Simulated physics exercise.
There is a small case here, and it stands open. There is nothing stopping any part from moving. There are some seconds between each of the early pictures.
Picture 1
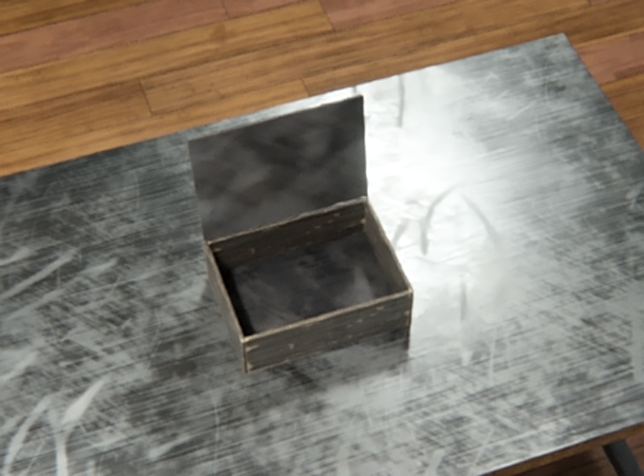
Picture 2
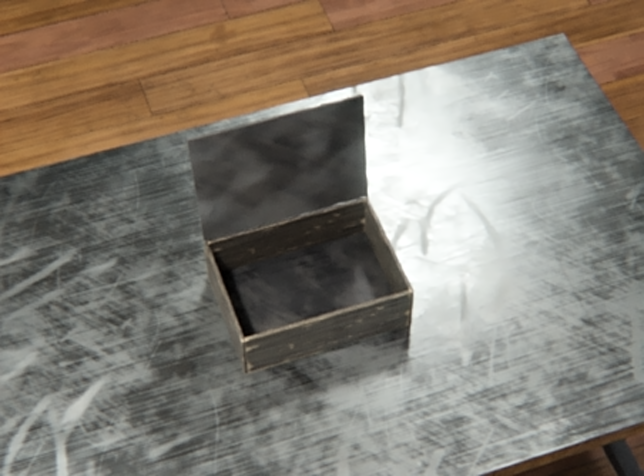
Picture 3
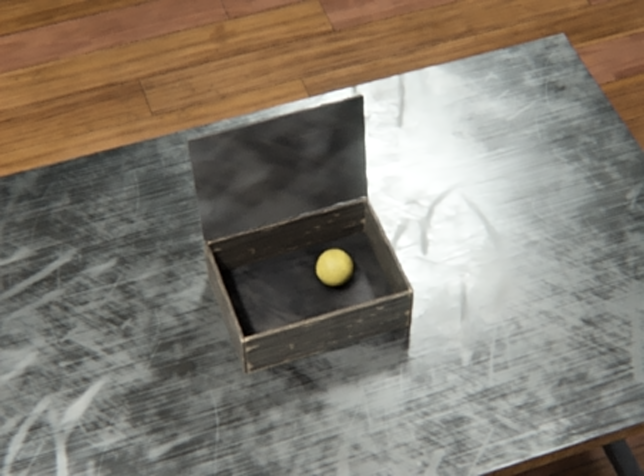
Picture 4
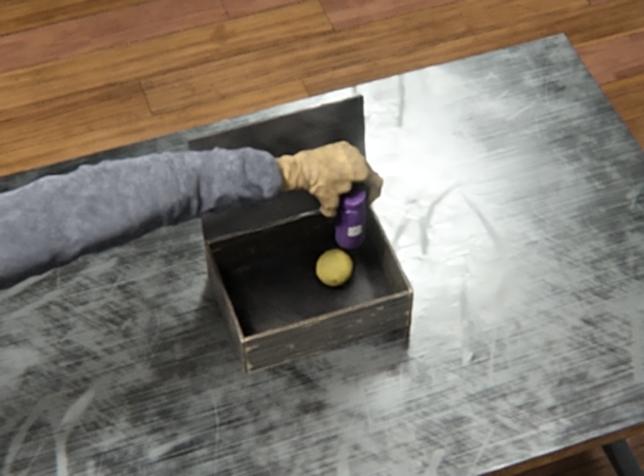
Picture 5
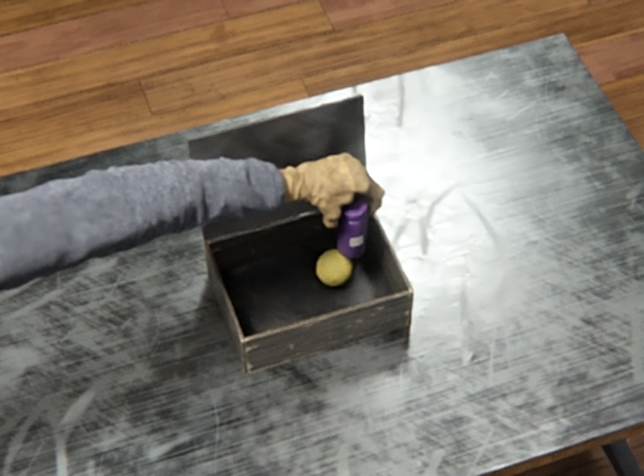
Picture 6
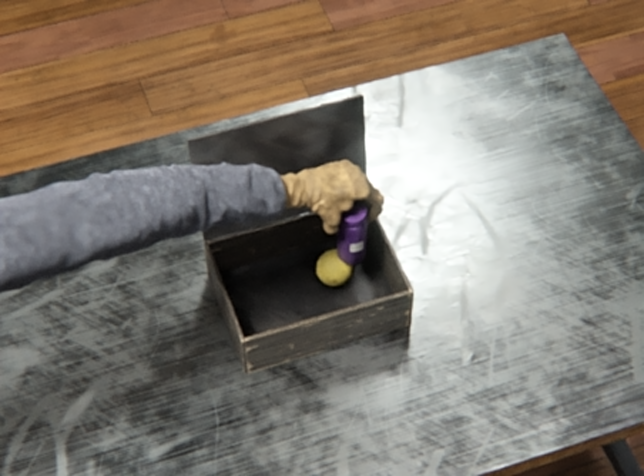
The footage shows an open, empty case on a table, then a yellow lemon lying inside it. A gloved hand reaches in from the left and lowers a purple shaker slightly into the case beside the lemon, still gripping it.
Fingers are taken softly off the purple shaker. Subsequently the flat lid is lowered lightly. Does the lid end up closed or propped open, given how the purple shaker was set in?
Meets the rim.
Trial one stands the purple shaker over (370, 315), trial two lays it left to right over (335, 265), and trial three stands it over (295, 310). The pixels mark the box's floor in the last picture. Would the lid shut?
Lid, in order: Held open, fully down, held open.
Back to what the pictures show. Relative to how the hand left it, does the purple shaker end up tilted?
It ends up leaning.
Then, 0.60 s after the last picture, purple shaker tipped 39° from how it was near (360, 263); yellow lemon rolled about its own width.
Then, 1.30 s after the last picture, lid 78° above the rim; purple shaker tipped 56° from how it was near (368, 298); yellow lemon rolled about its own width.
Then, 1.80 s after the last picture, lid 42° above the rim; purple shaker tipped 56° from how it was near (368, 298); yellow lemon rolled about its own width.
Then, 2.10 s after the last picture, lid 13° above the rim; purple shaker tipped 56° from how it was near (368, 298); yellow lemon rolled well along.
At rest, lid shut; tipped over in the box, purple shaker; moved from the start, yellow lemon. Seen from the same camera at the end, purple shaker near (366, 307).
